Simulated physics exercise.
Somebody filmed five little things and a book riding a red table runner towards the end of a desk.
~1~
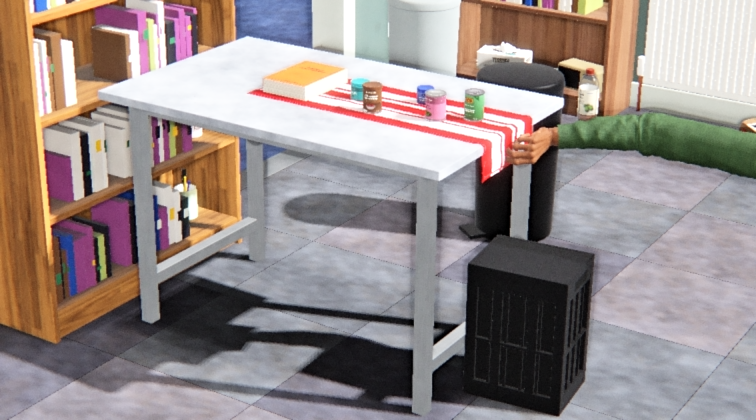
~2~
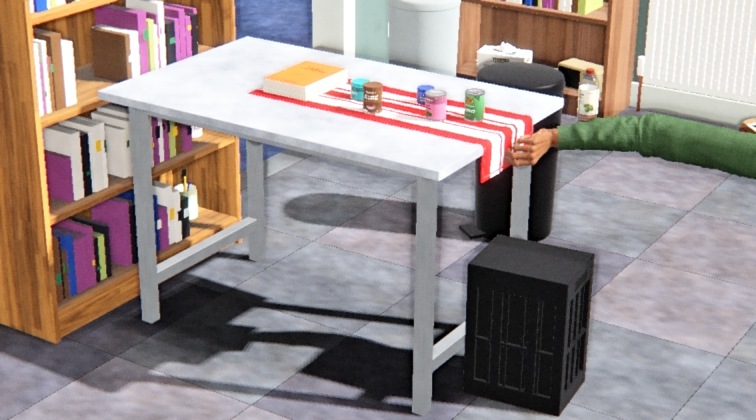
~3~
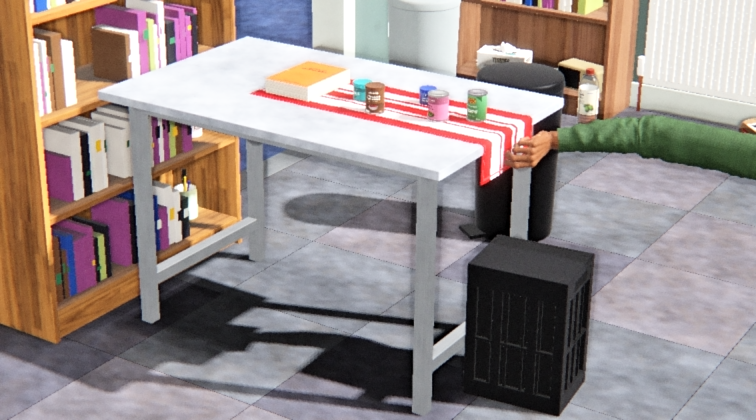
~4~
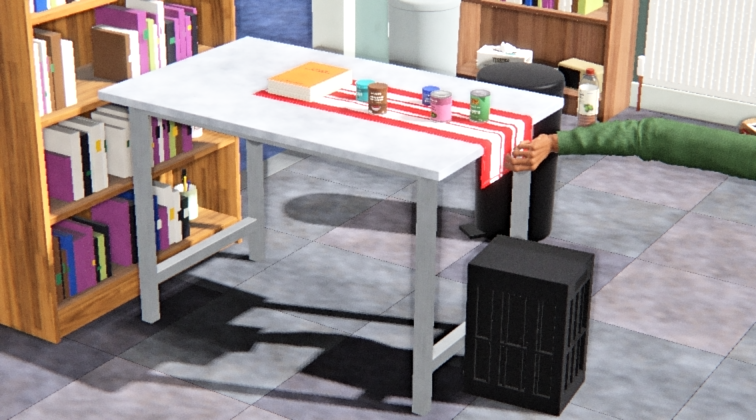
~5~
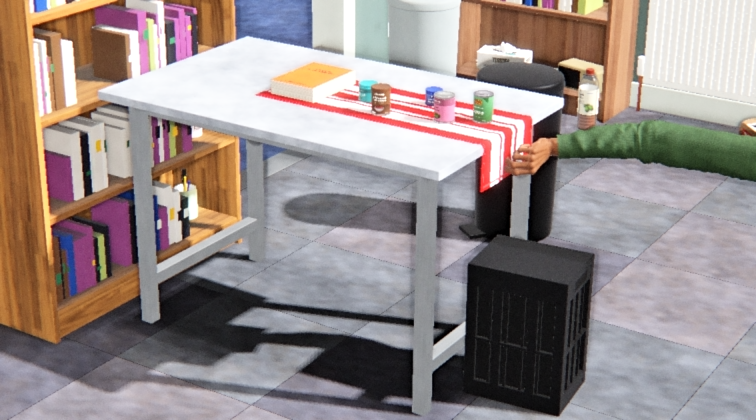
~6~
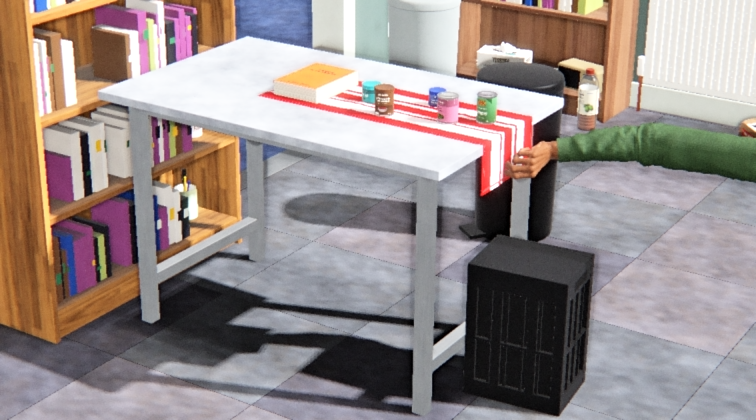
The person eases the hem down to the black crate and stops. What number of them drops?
It carries off two.
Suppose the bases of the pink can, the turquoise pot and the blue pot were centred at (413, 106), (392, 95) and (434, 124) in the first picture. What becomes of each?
The pink can survives, the turquoise pot does not fall, the blue pot drops off.
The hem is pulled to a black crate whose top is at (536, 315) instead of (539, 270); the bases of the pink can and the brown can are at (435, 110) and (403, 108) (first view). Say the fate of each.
The pink can is carried off; the brown can goes over.
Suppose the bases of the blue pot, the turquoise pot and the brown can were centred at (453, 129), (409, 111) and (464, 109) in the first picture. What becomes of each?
The blue pot comes down; the turquoise pot holds on; the brown can drops off.
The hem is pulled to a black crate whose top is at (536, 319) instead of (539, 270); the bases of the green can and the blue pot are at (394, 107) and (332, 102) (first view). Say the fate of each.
The green can is carried off; the blue pot holds on.
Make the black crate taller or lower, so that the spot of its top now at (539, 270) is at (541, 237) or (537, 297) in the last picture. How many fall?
Then 1 and 3.
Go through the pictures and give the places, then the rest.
Hem (482, 182); green can (475, 91); pink can (436, 92); blue pot (426, 87); brown can (373, 84); turquoise pot (360, 81); top of the crate (539, 270), in the first frame.
Hem (481, 183); green can (475, 91), in the second frame.
Hem (480, 185); pink can (439, 93), in the third frame.
Hem (481, 188); blue pot (431, 88); top of the crate (539, 270), in the fourth frame.
Hem (480, 192); brown can (381, 86), in the fifth frame.
Hem (481, 196); green can (487, 94); pink can (448, 95); blue pot (438, 89); brown can (384, 87); turquoise pot (372, 83), in the sixth frame.
Soon after, hem near (506, 224); green can gone.
After that, hem on the crate; green can and pink can gone.
In the end, hem on the crate; green can and pink can gone. The answer is two.
